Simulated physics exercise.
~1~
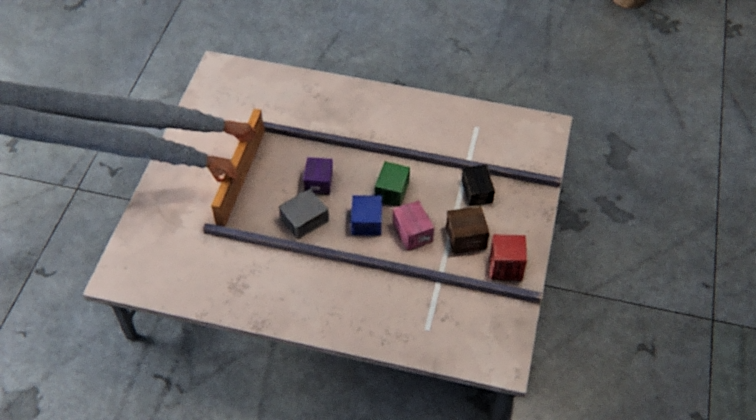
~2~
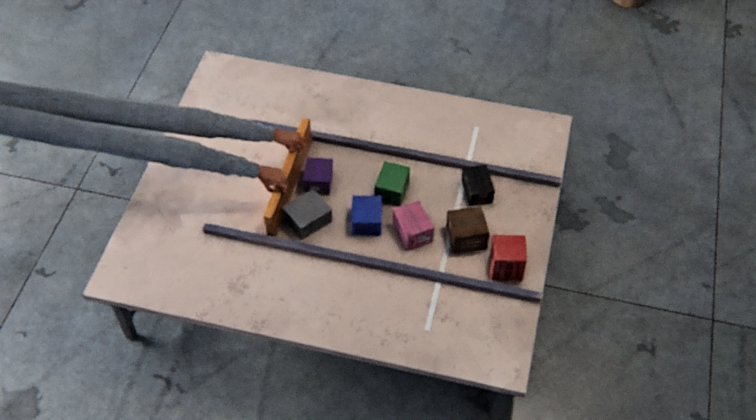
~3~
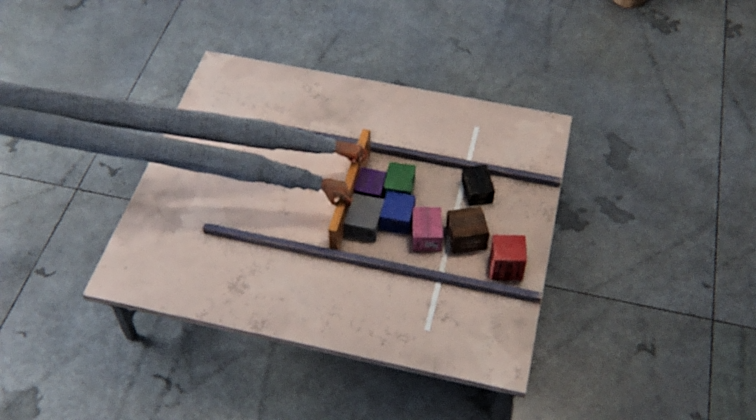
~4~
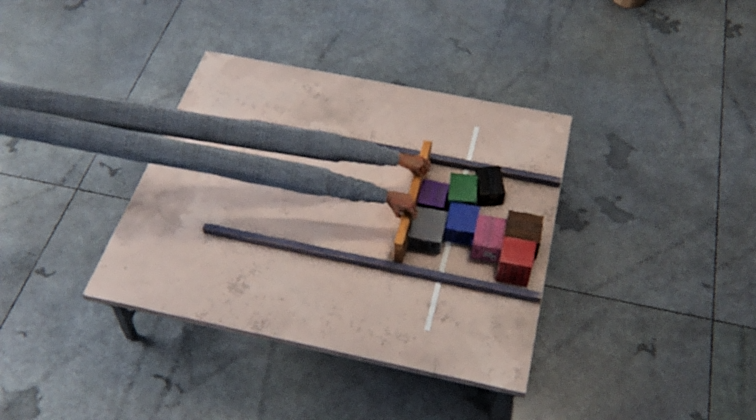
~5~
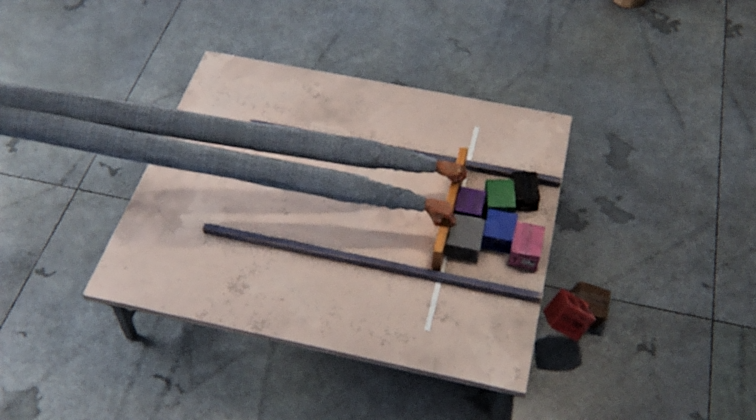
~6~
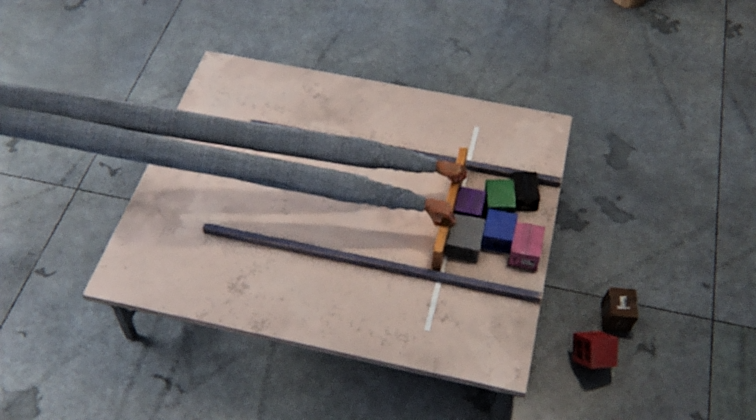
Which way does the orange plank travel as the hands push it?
The plank moves to the right, toward the boxes and the far end of the deck.
